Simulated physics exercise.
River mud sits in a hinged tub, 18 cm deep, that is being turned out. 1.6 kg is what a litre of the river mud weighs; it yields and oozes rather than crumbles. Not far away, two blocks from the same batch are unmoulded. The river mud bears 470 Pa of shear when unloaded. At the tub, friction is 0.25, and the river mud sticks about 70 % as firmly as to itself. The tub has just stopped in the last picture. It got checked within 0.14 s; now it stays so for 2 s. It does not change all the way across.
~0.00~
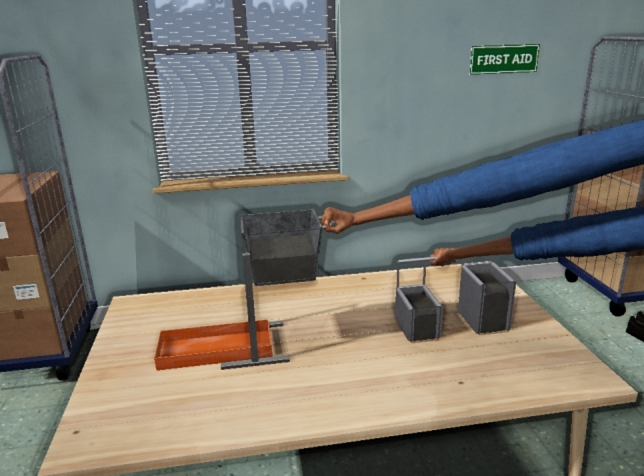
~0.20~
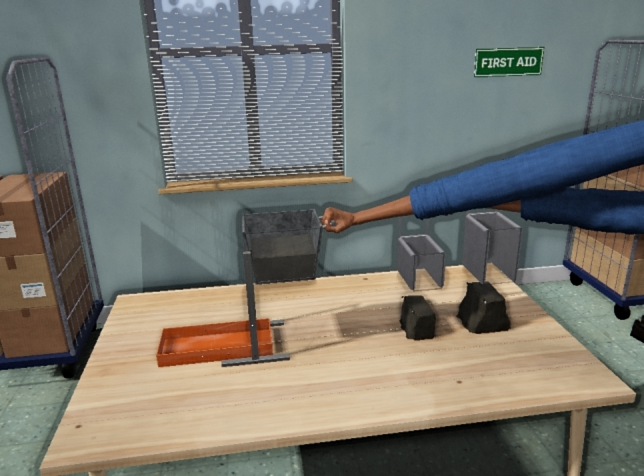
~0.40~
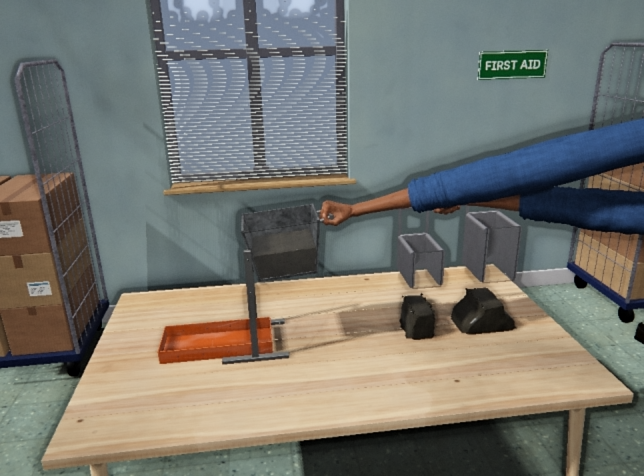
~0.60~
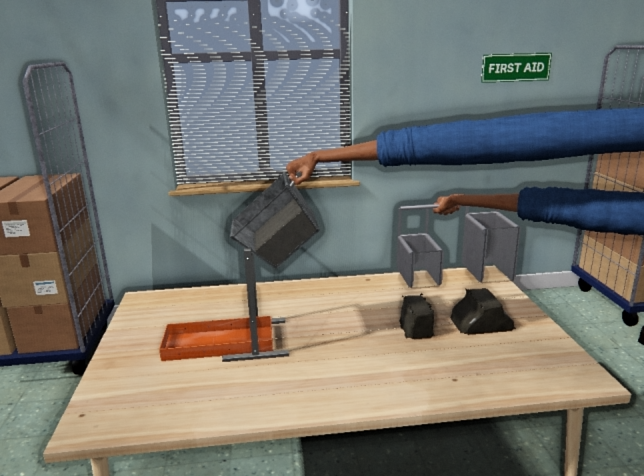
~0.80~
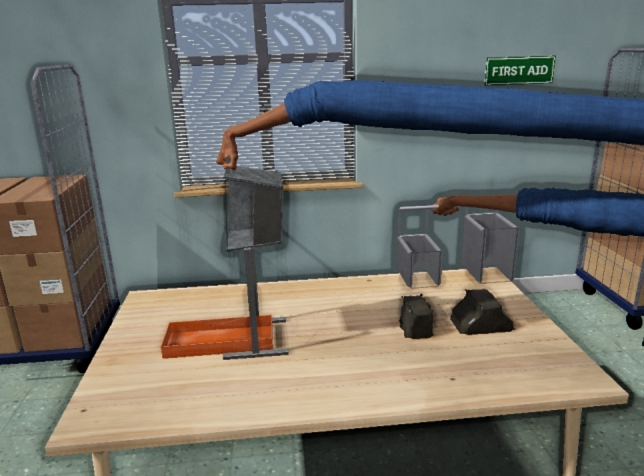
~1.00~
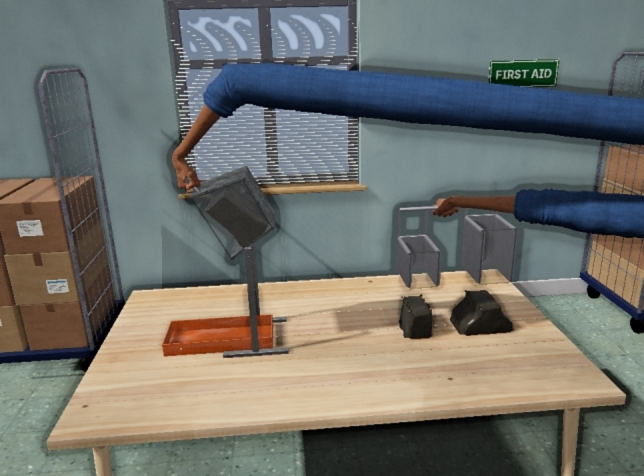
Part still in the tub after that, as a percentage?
Close to 0 %.
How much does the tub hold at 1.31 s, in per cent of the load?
Around 0 per cent.
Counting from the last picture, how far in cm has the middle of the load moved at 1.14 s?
Around 16 centimetres.
By 1.14 s, the tub is at 117 degrees and holds 30 %.
By 1.31 s, the tub is at 117 degrees and holds 0 %.
By 1.48 s, the tub is at 117 degrees and holds 0 %.
By 1.65 s, the tub is at 117 degrees and holds 0 %.
By 3.00 s, at the end, the tub is at 117 degrees and holds 0 %.
